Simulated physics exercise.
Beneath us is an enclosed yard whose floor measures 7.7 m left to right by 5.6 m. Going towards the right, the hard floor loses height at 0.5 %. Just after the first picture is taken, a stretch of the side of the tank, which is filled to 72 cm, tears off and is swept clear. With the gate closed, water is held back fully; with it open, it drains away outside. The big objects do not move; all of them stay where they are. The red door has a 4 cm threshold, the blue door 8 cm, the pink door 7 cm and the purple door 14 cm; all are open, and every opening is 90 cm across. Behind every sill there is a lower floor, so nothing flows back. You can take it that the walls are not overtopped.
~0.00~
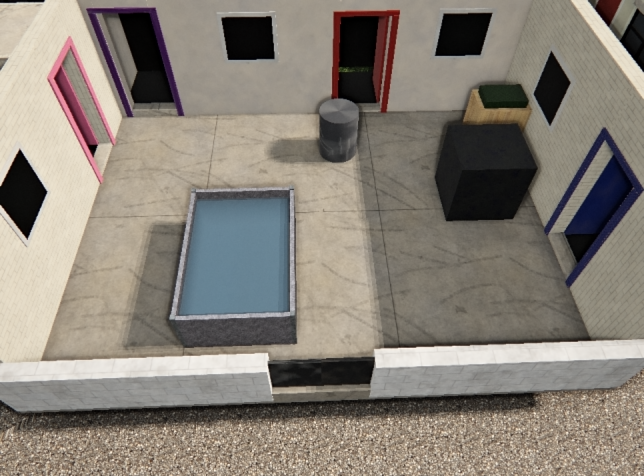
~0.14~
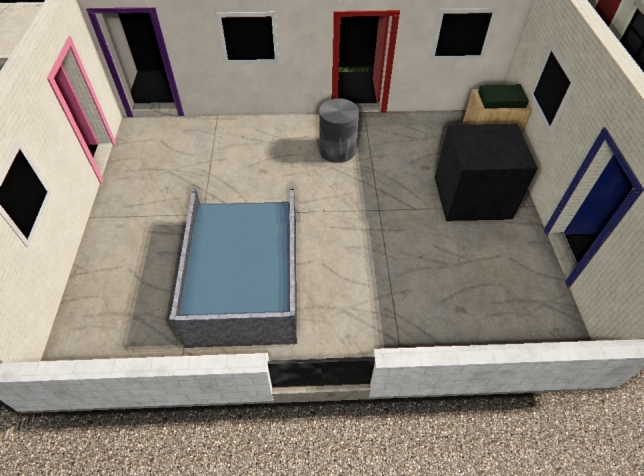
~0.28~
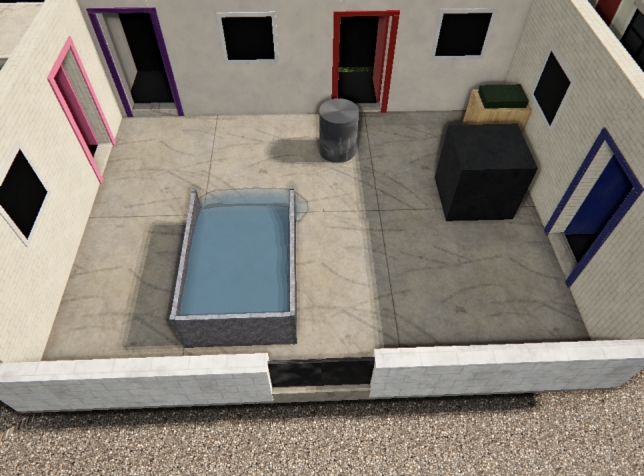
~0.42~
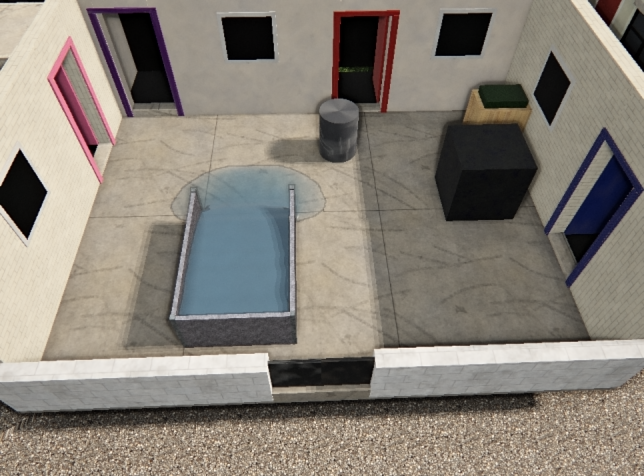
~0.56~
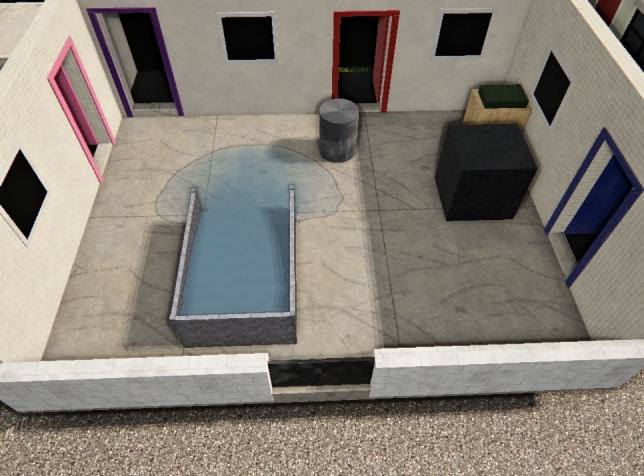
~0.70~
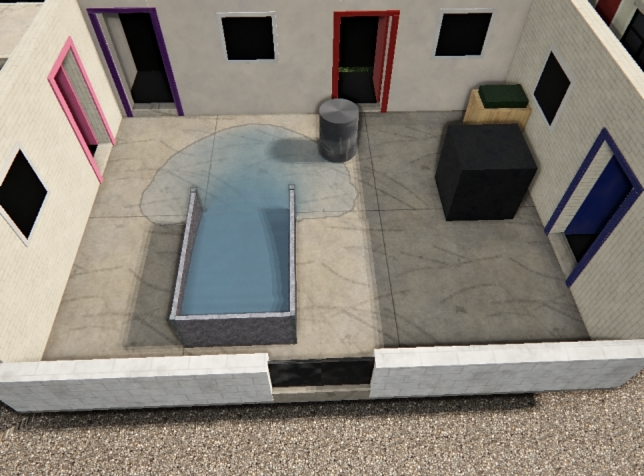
Water pours from the far side of a rectangular tank after that wall disappears, spreading in a widening, rounded sheet across the pale floor of a walled yard toward the grey barrel, while the dark box stays still.
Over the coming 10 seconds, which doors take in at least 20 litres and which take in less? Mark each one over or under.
Red door - over; blue door - under; pink door - over; purple door - over.
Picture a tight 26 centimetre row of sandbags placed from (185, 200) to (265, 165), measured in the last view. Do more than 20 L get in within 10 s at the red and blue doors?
Result: Red door beyond the limit; blue door inside the limit.
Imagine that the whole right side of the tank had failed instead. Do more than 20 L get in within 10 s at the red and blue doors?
Against that limit the red door gives a greater amount and the blue door gives a greater amount.
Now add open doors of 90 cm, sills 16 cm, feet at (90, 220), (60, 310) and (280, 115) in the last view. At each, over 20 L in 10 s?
Note, doorways in listed order: Stays short, stays short, goes beyond.
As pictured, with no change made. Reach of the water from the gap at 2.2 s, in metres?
Distance: Approx. 4.8 m.
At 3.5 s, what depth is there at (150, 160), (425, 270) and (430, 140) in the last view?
Roughly 10, 0, 3 cm.
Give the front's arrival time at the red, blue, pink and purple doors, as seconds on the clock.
Times: Red 1.4 seconds, blue 4.5 seconds, pink 1.6 seconds, purple 1.3 seconds.
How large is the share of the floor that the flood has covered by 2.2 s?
About 40 per cent.
After 1.4 s water covers 30 % of the floor and is deepest (33 cm) near (248, 114); red door not reached, blue door not reached, pink door not reached, purple door 8 cm at the sill, 0 L in.
After 2.2 s water covers 40 % of the floor and is deepest (42 cm) near (132, 116); red door 11 cm at the sill, 5 L in, blue door not reached, pink door 6 cm at the sill, 0 L in, purple door 19 cm at the sill, 2 L in.
After 3.5 s water covers 50 % of the floor and is deepest (26 cm) near (132, 116); red door 8 cm at the sill, 33 L in, blue door not reached, pink door 13 cm at the sill, 16 L in, purple door 22 cm at the sill, 41 L in.
After 6.0 s water covers 75 % of the floor and is deepest (14 cm) near (131, 381); red door 5 cm at the sill, 51 L in, blue door 4 cm at the sill, 0 L in, pink door 10 cm at the sill, 54 L in, purple door 10 cm at the sill, 64 L in.
After 10.0 s water covers 100 % of the floor and is deepest (10 cm) near (34, 385); red door 6 cm at the sill, 68 L in, blue door 3 cm at the sill, 0 L in, pink door 4 cm at the sill, 59 L in, purple door 4 cm at the sill, 64 L in.
